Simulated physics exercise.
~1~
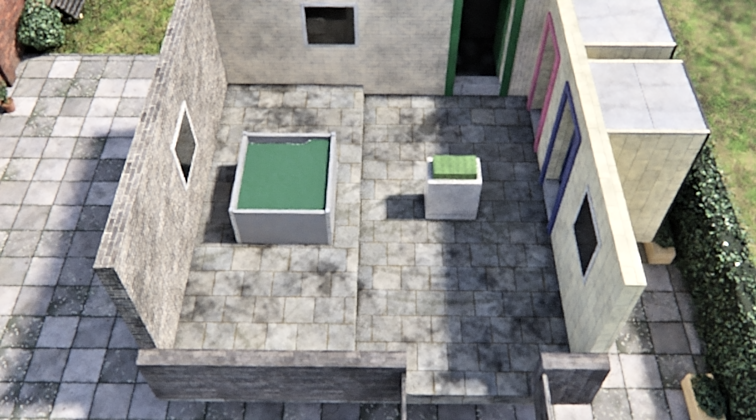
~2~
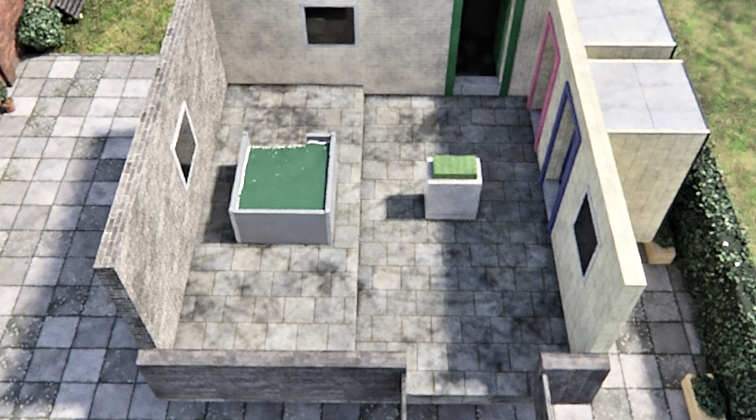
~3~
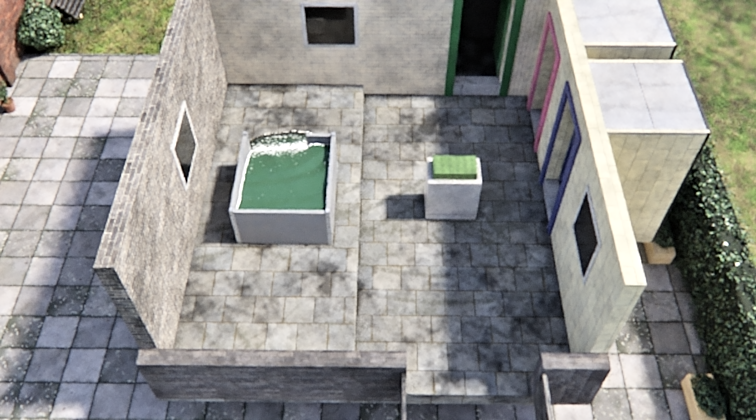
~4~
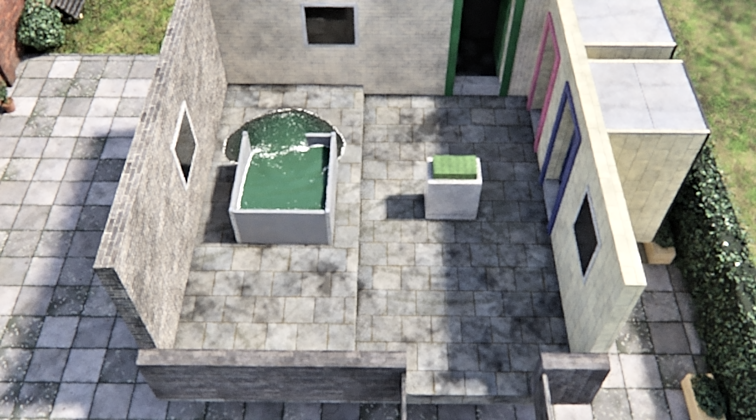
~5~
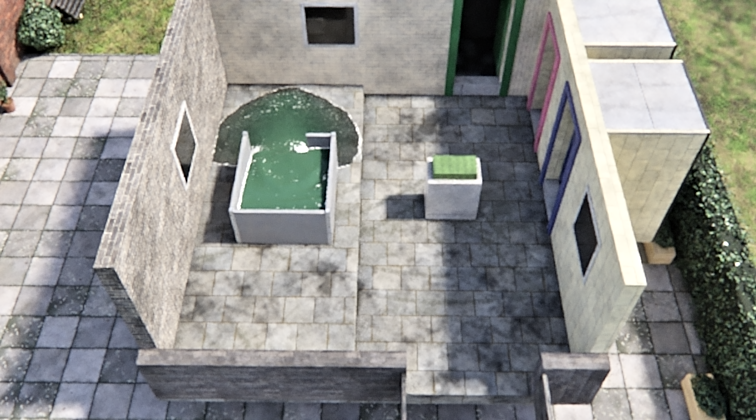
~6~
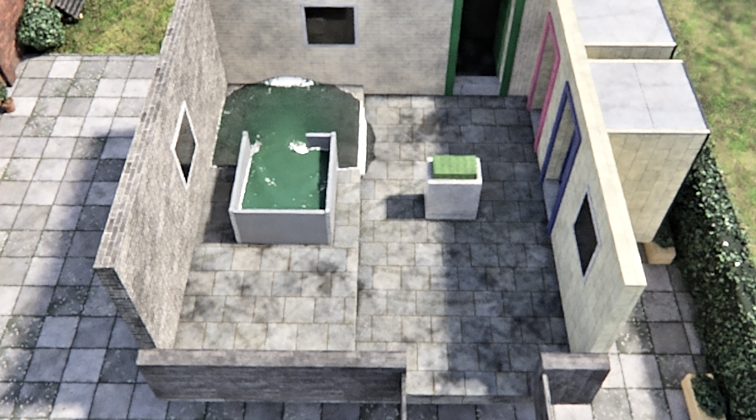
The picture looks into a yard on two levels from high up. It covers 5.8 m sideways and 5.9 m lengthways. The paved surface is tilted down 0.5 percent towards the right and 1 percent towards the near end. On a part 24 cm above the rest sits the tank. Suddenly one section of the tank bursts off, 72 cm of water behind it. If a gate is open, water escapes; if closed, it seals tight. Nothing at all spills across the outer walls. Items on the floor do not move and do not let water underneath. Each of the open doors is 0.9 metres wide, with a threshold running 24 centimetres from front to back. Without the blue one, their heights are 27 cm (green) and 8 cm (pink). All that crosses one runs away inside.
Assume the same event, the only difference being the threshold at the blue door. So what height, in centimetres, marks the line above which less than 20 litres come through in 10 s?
The line is at about 5.5 cm of height.
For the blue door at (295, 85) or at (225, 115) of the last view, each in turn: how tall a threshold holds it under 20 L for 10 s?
First place around 28 cm, second around 21 cm.
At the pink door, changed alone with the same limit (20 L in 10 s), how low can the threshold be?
Pink: 14.5 cm.
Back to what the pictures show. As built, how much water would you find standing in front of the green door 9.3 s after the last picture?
You'd measure close to 5.5 cm there.
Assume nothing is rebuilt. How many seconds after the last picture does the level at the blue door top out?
Peak time: Around 4.5 s.
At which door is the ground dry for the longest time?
It's the blue door.
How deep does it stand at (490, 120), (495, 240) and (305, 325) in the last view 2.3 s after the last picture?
About 4, 0 and 0 cm.
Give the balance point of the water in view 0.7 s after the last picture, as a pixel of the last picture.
Look at about (285, 157) in the last view.
Then, 0.7 s after the last picture water covers 15 % of the floor, deepest (46 cm) near (228, 88); it has not reached the blue door.
Then, 2.3 s after the last picture water covers 35 % of the floor, deepest (22 cm) near (268, 136); it has not reached the blue door.
Then, 9.3 s after the last picture water covers 85 % of the floor, deepest (12 cm) near (574, 380); 6 cm at the blue door, 0 litres in over its 20 cm threshold.
At the blue door as built, the water peaked near 11 cm, 4.5 s after the last picture.
With a threshold of 5 cm, 27 litres would have come in within the 10 s; with 6.5 cm, 13 litres. So under 20 litres takes about 5.5 cm.
